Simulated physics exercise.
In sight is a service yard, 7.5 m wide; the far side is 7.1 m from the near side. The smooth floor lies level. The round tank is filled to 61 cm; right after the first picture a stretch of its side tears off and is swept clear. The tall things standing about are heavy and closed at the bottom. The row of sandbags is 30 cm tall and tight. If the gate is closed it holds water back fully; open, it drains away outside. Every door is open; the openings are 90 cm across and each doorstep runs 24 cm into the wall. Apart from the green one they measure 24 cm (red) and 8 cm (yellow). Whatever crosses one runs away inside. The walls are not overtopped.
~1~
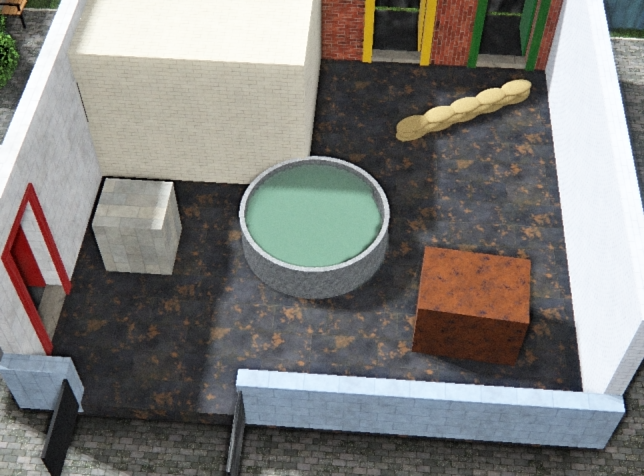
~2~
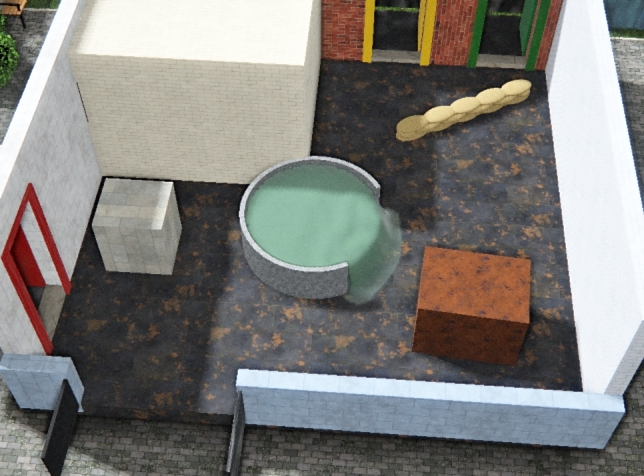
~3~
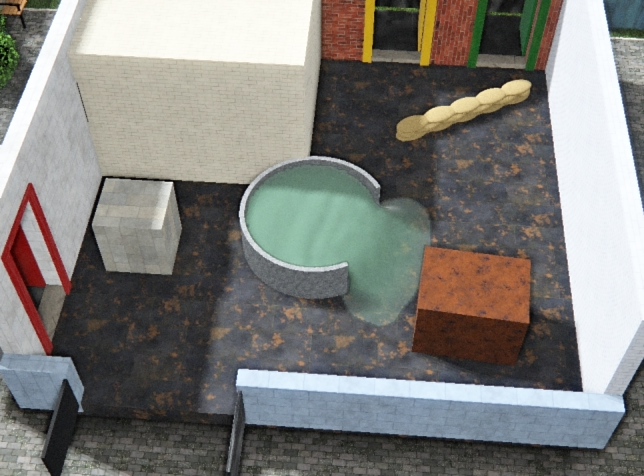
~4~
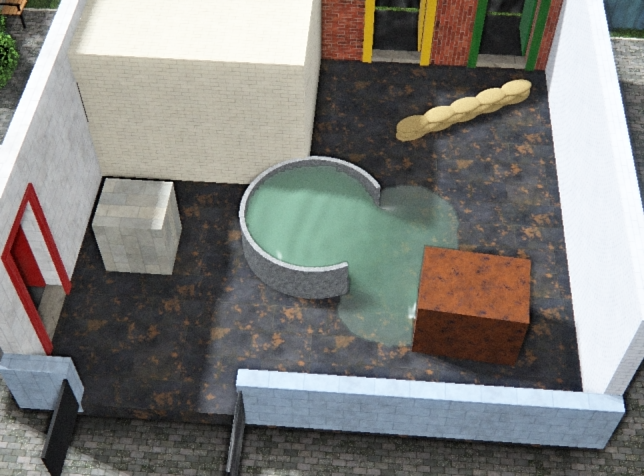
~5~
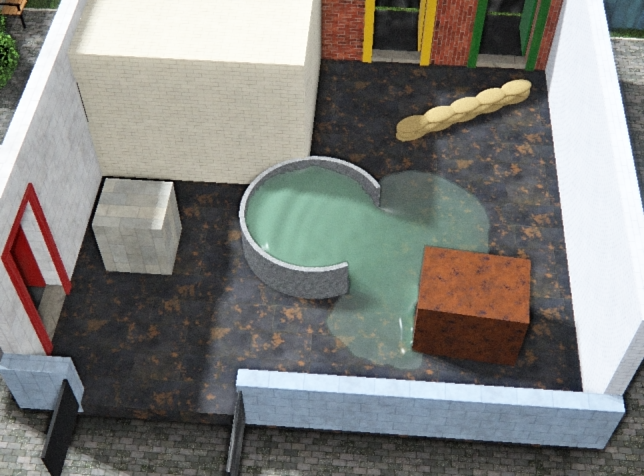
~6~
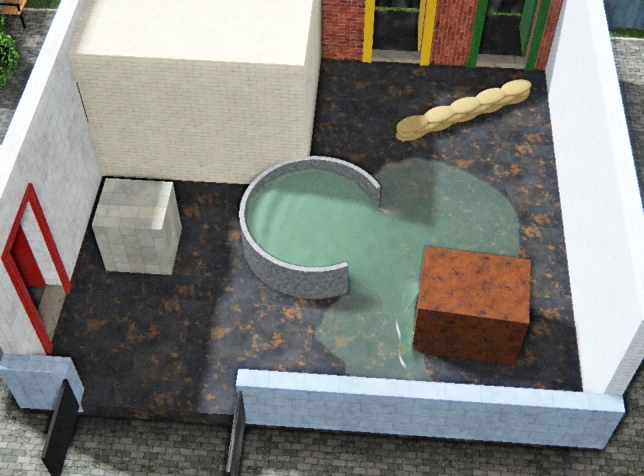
The footage shows a walled yard with a round grey tank of greenish water; the tank's right side opens, and the water pours out across the dark floor, spreading around the rust-coloured block and toward the right and front.
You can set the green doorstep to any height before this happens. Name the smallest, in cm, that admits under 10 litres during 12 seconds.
About 9.5 cm.
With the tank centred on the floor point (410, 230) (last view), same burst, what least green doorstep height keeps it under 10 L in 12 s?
About 9.5 cm.
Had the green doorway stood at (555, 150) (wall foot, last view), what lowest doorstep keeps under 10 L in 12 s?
About 11.0 cm.
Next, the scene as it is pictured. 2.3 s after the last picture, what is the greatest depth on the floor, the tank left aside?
About 27 cm.
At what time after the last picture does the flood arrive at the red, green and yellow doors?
Red 3.4 s, green 2.6 s, yellow 3.8 s.
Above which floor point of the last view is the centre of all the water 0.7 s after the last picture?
Around (378, 255).
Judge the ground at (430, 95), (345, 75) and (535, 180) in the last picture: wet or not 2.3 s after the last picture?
In turn: Still dry, dry, wet.
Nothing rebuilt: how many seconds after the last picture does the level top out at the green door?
Around 3.5 s.
Then, 0.7 s after the last picture water covers 30 % of the floor, deepest (38 cm) near (563, 280); it has not reached the green door.
Then, 2.3 s after the last picture water covers 45 % of the floor, deepest (27 cm) near (503, 111); it has not reached the green door.
Then, 11.3 s after the last picture water covers 95 % of the floor, deepest (10 cm) near (323, 67); 3 cm at the green door, 8 litres in over its 10 cm doorstep.
At the green door as built, the water peaked near 11 cm, 3.5 s after the last picture.
Run again over the same 12 s with other heights there, 18 litres in over 7.5 cm, 4 litres over 12 cm. The limit of 10 litres is kept from about 9.5 cm up.
